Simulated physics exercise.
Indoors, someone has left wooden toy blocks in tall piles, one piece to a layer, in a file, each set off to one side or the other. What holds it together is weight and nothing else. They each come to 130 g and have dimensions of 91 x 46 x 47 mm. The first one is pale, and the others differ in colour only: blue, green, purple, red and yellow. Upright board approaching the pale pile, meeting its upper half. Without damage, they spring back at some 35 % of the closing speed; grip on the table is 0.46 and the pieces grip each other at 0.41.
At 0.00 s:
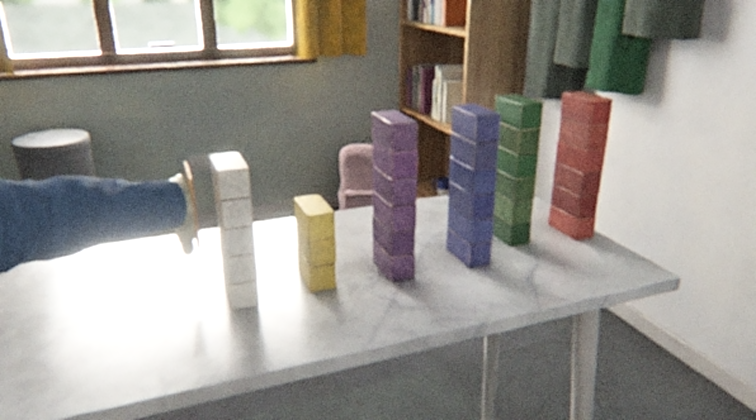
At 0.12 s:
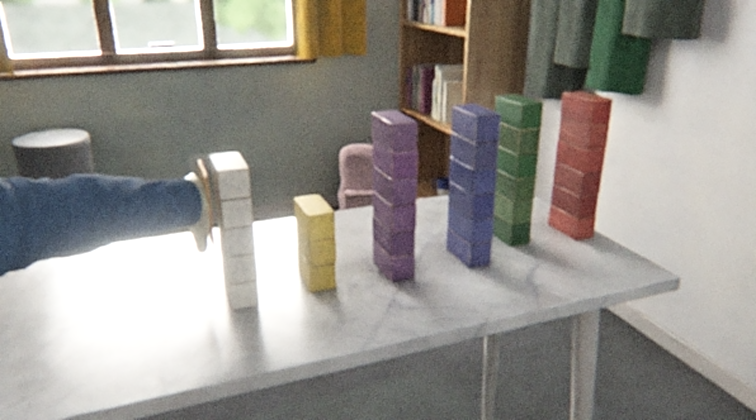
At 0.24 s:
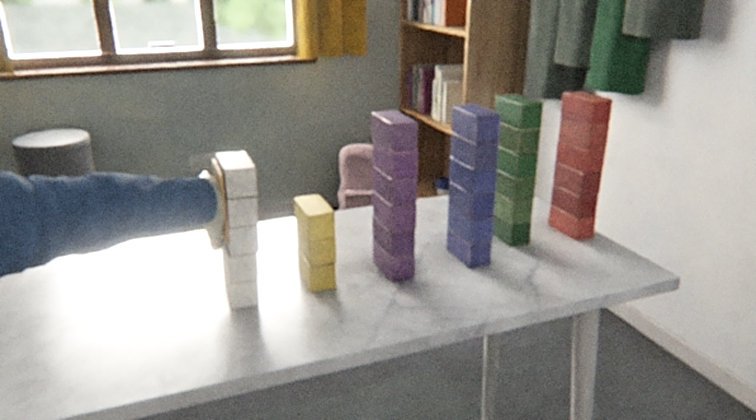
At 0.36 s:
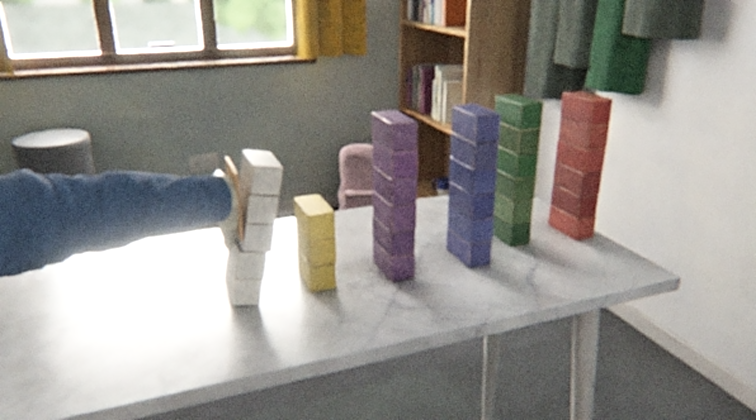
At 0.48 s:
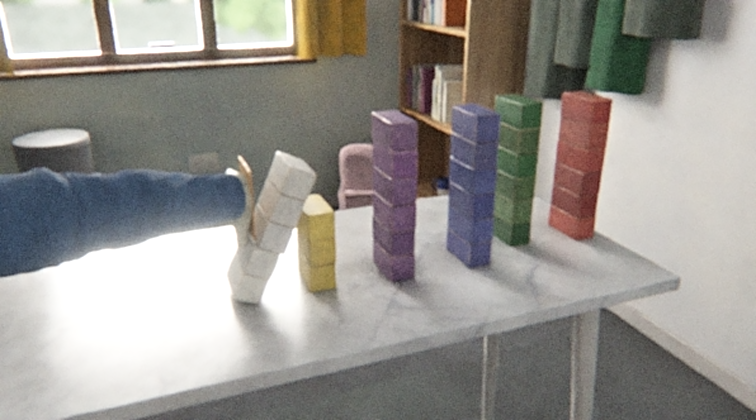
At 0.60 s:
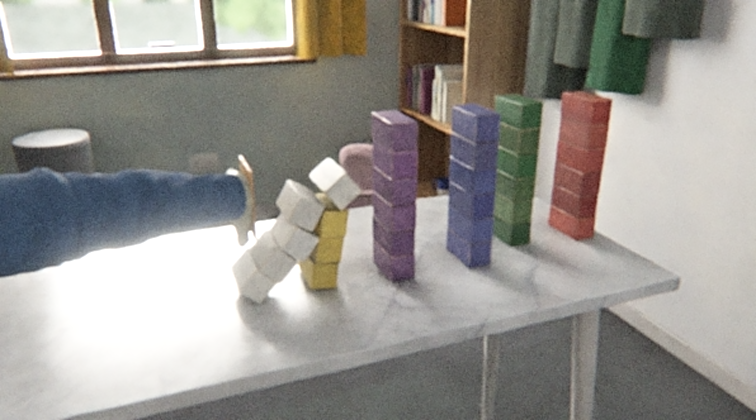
At first, a blue-sleeved arm holds an upright board just left of a tall white stack of blocks, with yellow, purple, blue, green and red stacks to the right. The board pushes the white stack's upper part, which leans rightward, then bends and separates against the yellow stack, tilting it slightly.
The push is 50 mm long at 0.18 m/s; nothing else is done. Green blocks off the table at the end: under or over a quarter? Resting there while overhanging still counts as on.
Over.
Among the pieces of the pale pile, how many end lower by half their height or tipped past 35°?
The number you get is 5.
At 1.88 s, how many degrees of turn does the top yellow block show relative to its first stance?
Roughly 50 degrees.
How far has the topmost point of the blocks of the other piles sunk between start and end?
Drop: Around 15 cm.
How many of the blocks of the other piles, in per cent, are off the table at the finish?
Near enough 30 per cent of them, I reckon.
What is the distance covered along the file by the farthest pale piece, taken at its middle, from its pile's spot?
About 32 cm along.
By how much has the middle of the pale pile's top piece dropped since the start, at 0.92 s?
The top piece is some 10 centimetres lower than at the start.
After 0.92 s, 5 of the pale pile down; none of the 6 green blocks off the table (0 of 27 in all colours); top green block unmoved; top yellow block leaning 31°, 40 mm lower.
After 1.38 s, 5 of the pale pile down; none of the 6 green blocks off the table (0 of 27 in all colours); top green block leaning 17°; top blue block upside down.
After 1.88 s, 5 of the pale pile down; 2 of the 6 green blocks off the table (7 of 27 in all colours); top green block on its side; top blue block on its side.
After 2.36 s, 5 of the pale pile down; 3 of the 6 green blocks off the table (8 of 27 in all colours); top green block on its side; top blue block on its side.
By the end (2.8 s), 5 of the pale pile down; 3 of the 6 green blocks off the table (8 of 27 in all colours); top green block on its side; top blue block on its side. That is 50 per cent. As the last picture would show them, middles, top blue block near (485, 217).
